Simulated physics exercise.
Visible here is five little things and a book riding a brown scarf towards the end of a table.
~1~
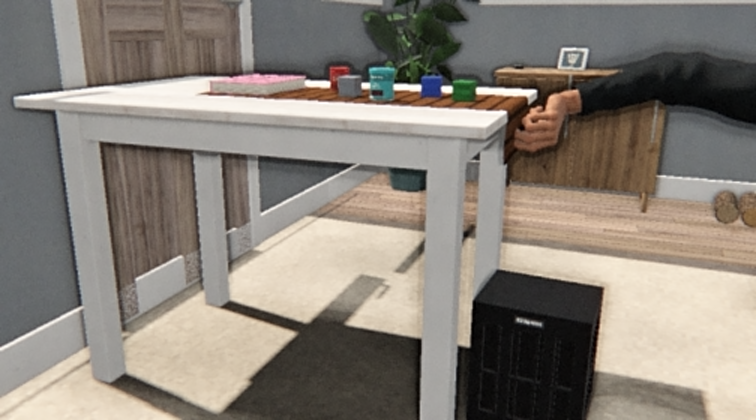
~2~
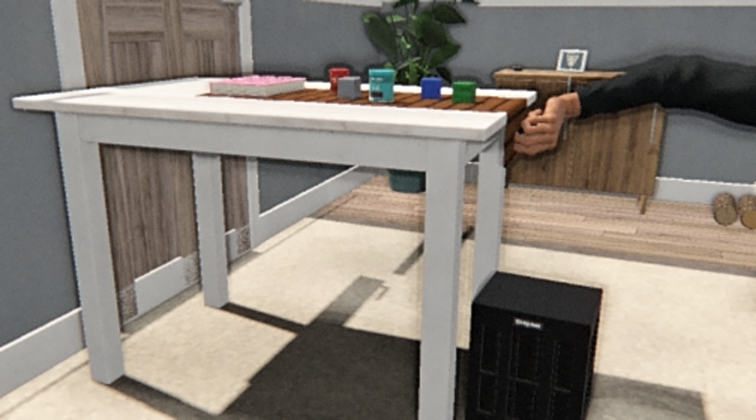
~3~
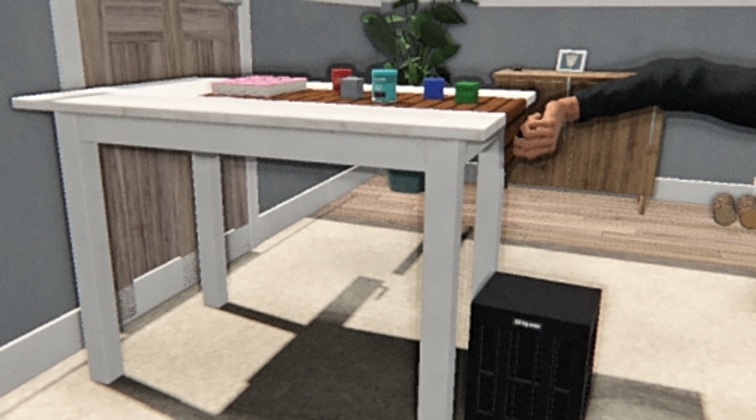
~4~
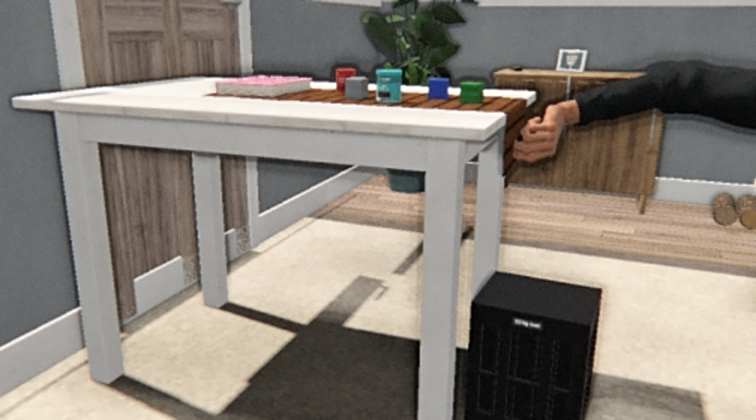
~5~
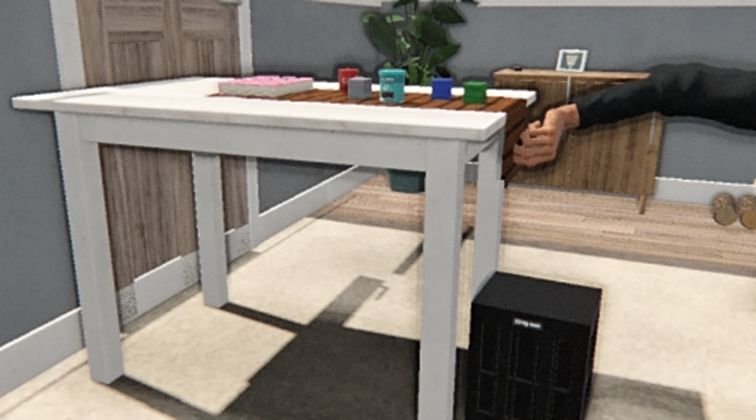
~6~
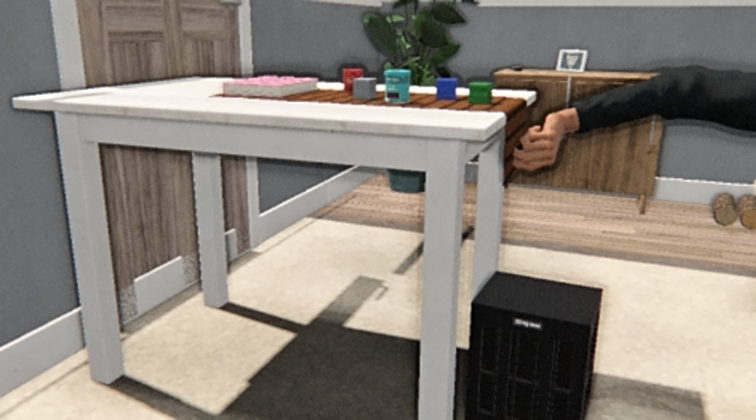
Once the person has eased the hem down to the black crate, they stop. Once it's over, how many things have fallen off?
The number of things lost will likely be three.
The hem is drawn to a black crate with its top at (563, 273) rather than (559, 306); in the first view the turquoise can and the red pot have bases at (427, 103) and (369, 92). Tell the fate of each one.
As for the turquoise can, it leaves the top; as for the red pot, it holds its spot.
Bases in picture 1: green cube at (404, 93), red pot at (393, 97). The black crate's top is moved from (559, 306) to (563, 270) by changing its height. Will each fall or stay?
The green cube ends up still on top and the red pot ends up still on top.
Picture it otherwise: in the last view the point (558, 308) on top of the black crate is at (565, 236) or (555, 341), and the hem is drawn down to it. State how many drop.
Result: 1; 4.
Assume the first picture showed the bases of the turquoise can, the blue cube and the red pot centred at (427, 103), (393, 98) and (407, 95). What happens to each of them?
Result - turquoise can lost; blue cube lost; red pot lost.
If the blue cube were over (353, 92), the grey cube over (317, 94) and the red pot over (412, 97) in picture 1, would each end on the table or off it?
Blue cube stays, grey cube stays, red pot gone.
Soon after, hem near (512, 219); green cube gone.
After that, hem near (511, 263); green cube and blue cube gone.
And then, hem on the crate; green cube, blue cube and turquoise can gone.
In the end, hem on the crate; green cube, blue cube and turquoise can gone. Over the edge go three.
